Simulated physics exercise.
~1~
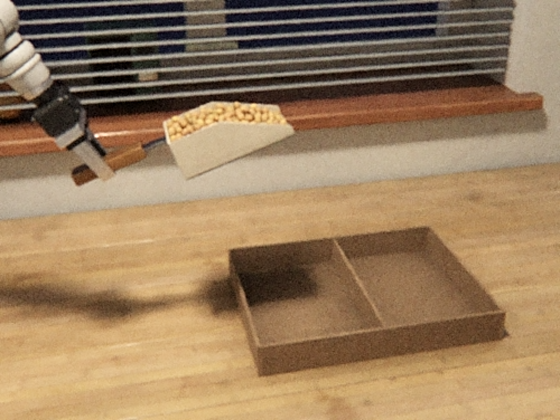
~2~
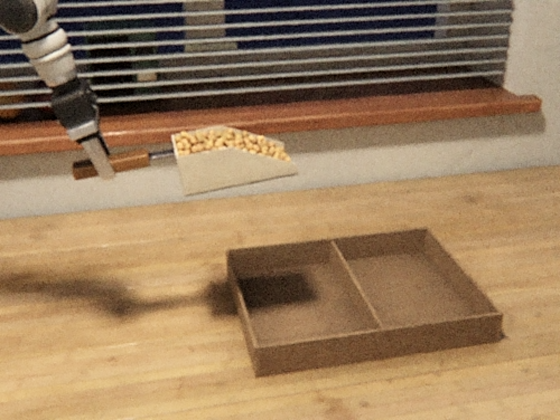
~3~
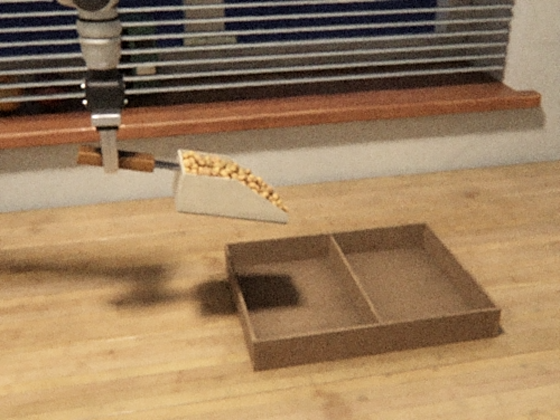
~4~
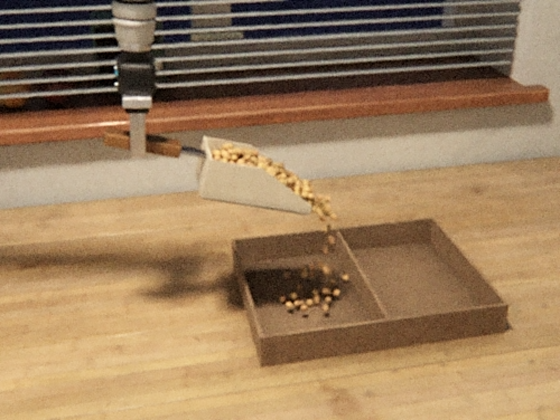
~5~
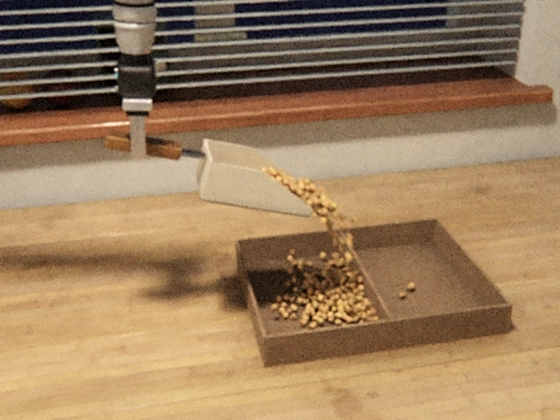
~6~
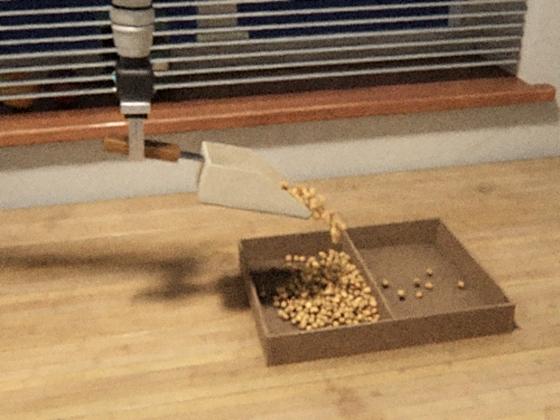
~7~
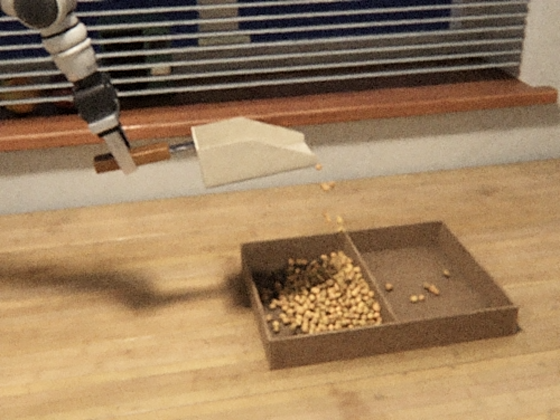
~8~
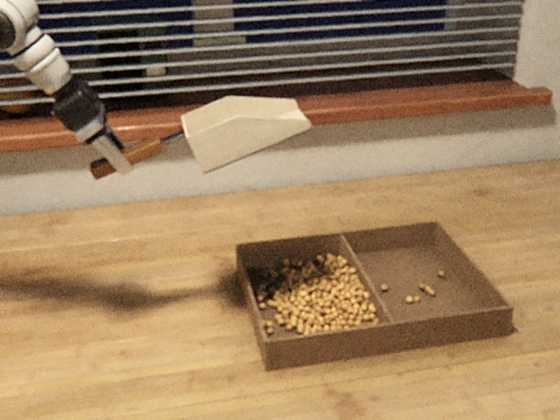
On a wooden table in front of a window with blinds, a robot arm holds a pale scoop heaped with dried chickpeas above and to the left of a brown two-part tray. The arm lowers the scoop and tips its open front down towards the right. The chickpeas begin to slide over the lip and pour into the tray's left part, where a pile builds while a few scatter into the right part. The stream thins, and the arm tilts the scoop back up as the last pieces drop. It ends with the emptied scoop raised and nearly all the chickpeas heaped in the left part.
